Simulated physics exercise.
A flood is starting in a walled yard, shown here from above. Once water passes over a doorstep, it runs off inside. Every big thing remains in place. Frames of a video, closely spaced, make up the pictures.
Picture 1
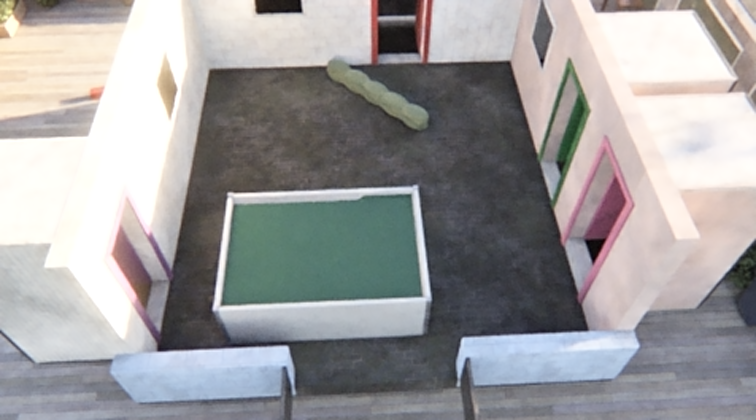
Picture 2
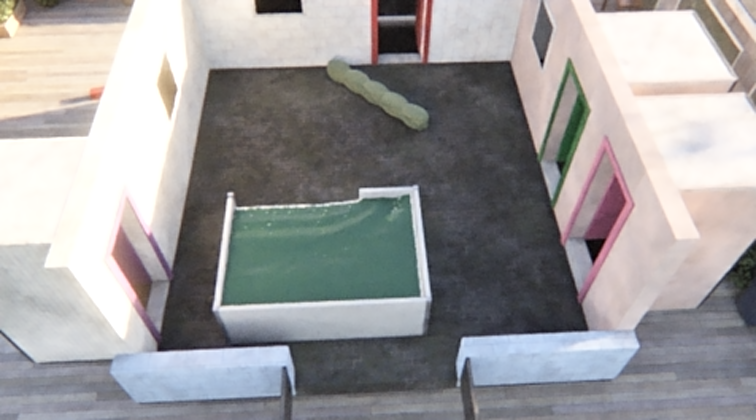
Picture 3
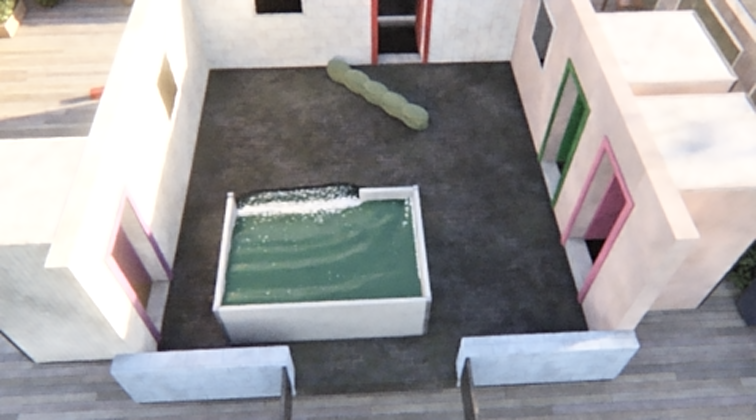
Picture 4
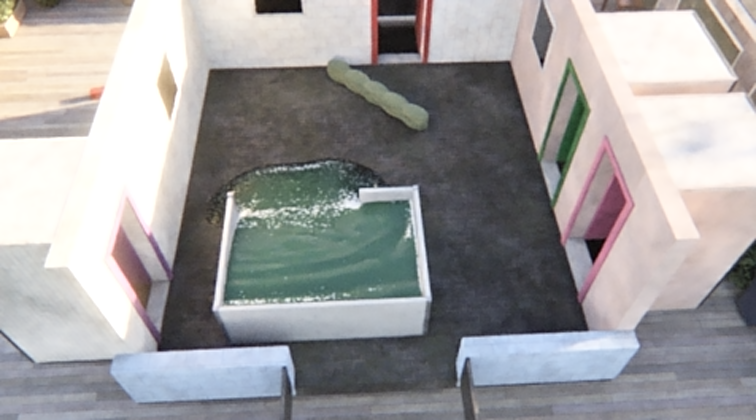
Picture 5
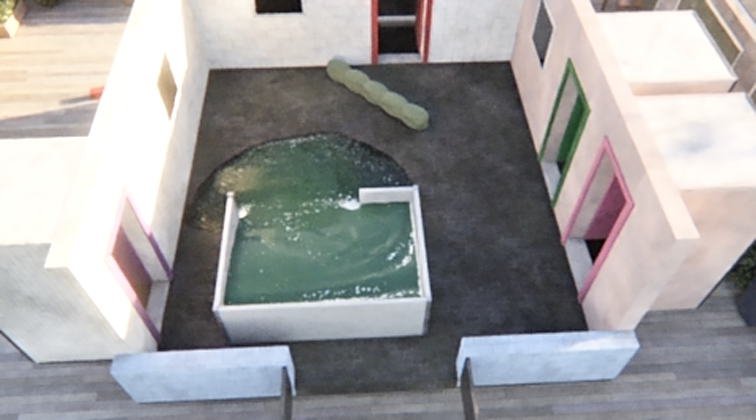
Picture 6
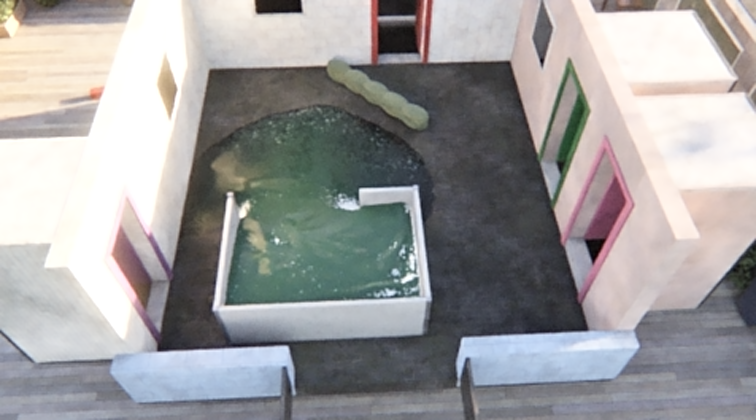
Green water pours from the far side of a tank and spreads across the dark yard.
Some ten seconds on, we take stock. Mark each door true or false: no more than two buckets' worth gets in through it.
Pink door: True, red door: True, green door: False, purple door: False.
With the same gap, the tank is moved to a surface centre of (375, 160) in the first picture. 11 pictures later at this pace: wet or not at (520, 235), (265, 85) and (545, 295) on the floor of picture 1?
Spared, hit, spared.
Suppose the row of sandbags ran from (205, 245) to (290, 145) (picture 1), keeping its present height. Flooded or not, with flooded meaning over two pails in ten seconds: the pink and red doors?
Lab note - pink door keeps within bounds, red door overshoots.
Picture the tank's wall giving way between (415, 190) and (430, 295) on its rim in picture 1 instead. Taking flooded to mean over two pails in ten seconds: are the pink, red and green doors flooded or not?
The pink door exceeds the limit, the red door exceeds the limit, the green door exceeds the limit.
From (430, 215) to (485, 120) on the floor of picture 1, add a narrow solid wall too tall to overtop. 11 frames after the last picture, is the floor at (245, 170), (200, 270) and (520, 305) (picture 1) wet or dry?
Log, spots one to three: Swamped; spared; spared.
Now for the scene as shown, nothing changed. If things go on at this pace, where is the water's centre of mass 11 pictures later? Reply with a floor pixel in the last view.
(298, 177).
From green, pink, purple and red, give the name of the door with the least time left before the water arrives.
The one in red.
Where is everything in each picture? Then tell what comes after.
The water tank at (324, 248) is whole and still, in the first frame.
Water pours out on the water tank's far side and has run to a hidden place, in the second frame.
The front is at a hidden place, out from the gap on the water tank's far side, in the third frame.
The front is at (224, 192), out from the gap on the water tank's far side, in the fourth frame.
The front is at (338, 136), out from the gap on the water tank's far side, in the fifth frame.
The front is at (322, 107), out from the gap on the water tank's far side, in the sixth frame.
A moment on, water covers 40 % of the floor; the pink door not reached, the red door not reached, the green door not reached, the purple door not reached.
Next, water covers 45 % of the floor; the pink door not reached, the red door wet at the sill, nothing in, the green door not reached, the purple door not reached.
Then, water covers 65 % of the floor; the pink door not reached, the red door wet at the sill, nothing in, the green door wet at the sill, nothing in, the purple door wet at the sill, nothing in.
Later, water covers 90 % of the floor; the pink door wet at the sill, nothing in, the red door wet at the sill, nothing in, the green door over two buckets in, the purple door wet at the sill, nothing in.
In the end, water covers 95 % of the floor; the pink door wet at the sill, nothing in, the red door under two buckets in, the green door far over two buckets in, the purple door far over two buckets in.
